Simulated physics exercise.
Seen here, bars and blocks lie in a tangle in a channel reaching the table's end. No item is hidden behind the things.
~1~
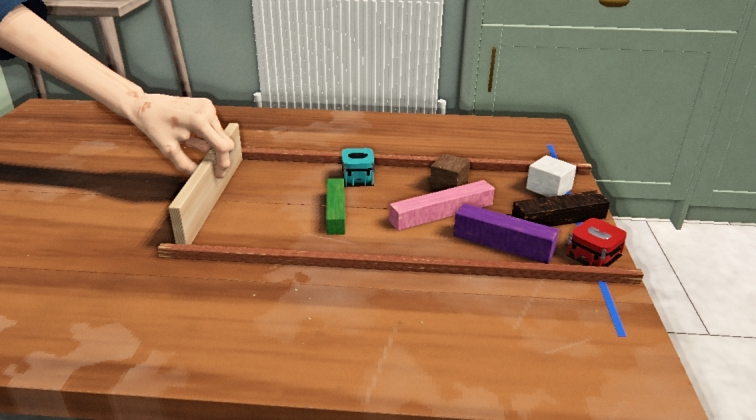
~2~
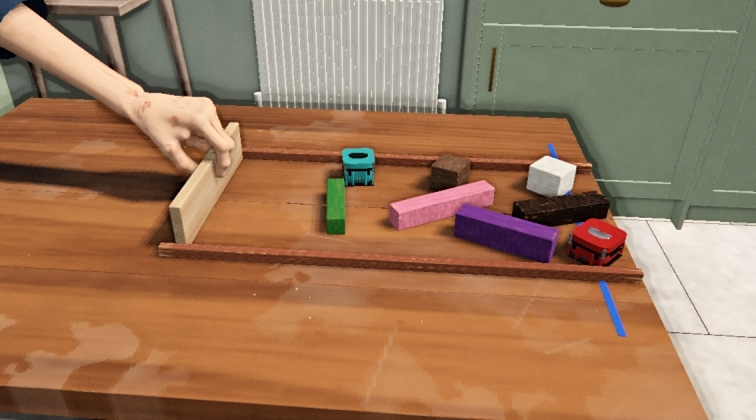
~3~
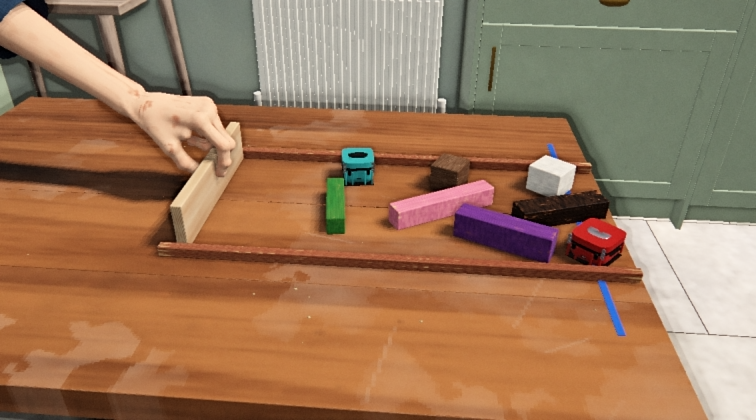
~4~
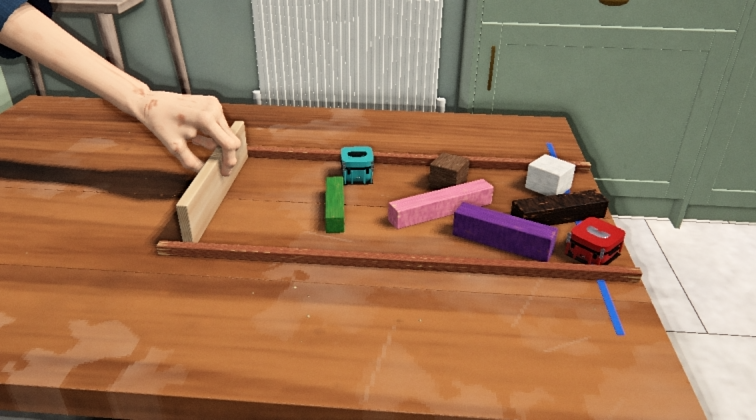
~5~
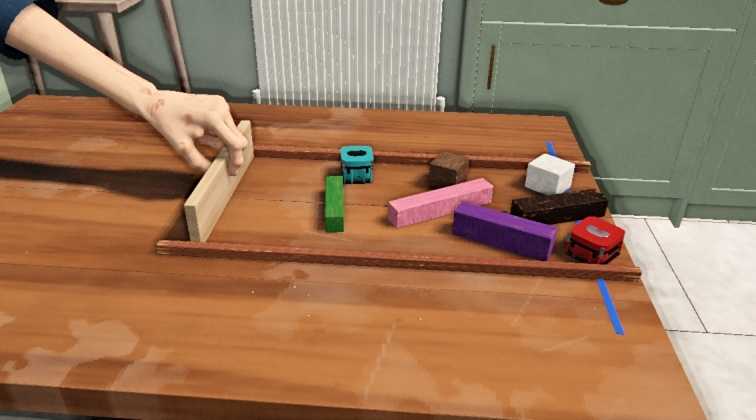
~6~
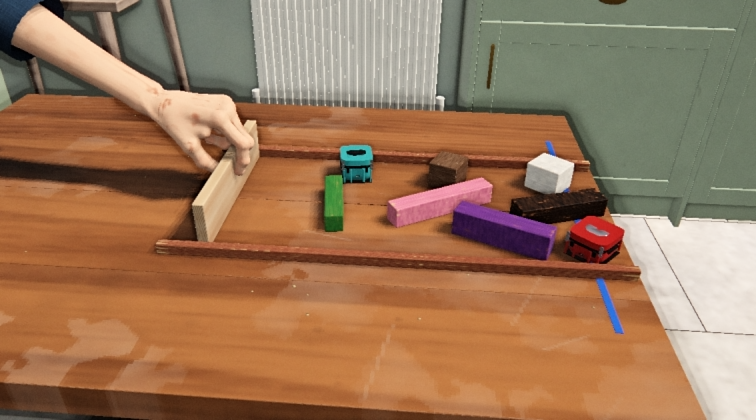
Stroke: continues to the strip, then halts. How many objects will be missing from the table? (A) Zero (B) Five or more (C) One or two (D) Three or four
Five or more (B).
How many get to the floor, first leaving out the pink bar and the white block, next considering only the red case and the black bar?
4, then 4.
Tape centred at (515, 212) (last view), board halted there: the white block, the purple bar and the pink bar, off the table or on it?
Well, the white block comes off, the purple bar stays where it is, and the pink bar? It stays where it is.
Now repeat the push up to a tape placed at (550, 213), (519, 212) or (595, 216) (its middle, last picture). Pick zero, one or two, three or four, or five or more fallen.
Taking them in turn, either three or four; either one or two; 5 or more.
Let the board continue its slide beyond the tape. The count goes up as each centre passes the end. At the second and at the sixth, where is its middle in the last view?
First about (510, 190), next about (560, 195).
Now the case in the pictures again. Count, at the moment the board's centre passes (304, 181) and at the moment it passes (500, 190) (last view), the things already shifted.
That gives 0 for the first and 8 for the second.
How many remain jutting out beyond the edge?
The count is 0.
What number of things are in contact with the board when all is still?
Tally at the end: 2.
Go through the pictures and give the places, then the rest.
The first frame shows red case (597, 245); black bar (560, 210); white block (551, 178); board (211, 180); tape (577, 217).
The second frame shows black bar (560, 210); turquoise case (358, 167).
The third frame shows white block (551, 177); purple bar (504, 233).
The fourth frame shows red case (595, 243); board (217, 178).
The fifth frame shows black bar (559, 208); brown block (449, 172).
The sixth frame shows red case (594, 242); black bar (558, 208); white block (549, 175); board (231, 177); tape (575, 214).
A little later, none off yet; red case at rest near (594, 242); black bar at rest near (558, 208); white block at rest near (549, 175).
Next, none off yet; red case moving near (604, 240); black bar moving near (563, 209); white block shifted a little near (561, 171).
When it is over, the number that fall off is five or more; down, pink bar, brown block, purple bar, white block, black bar and red case.
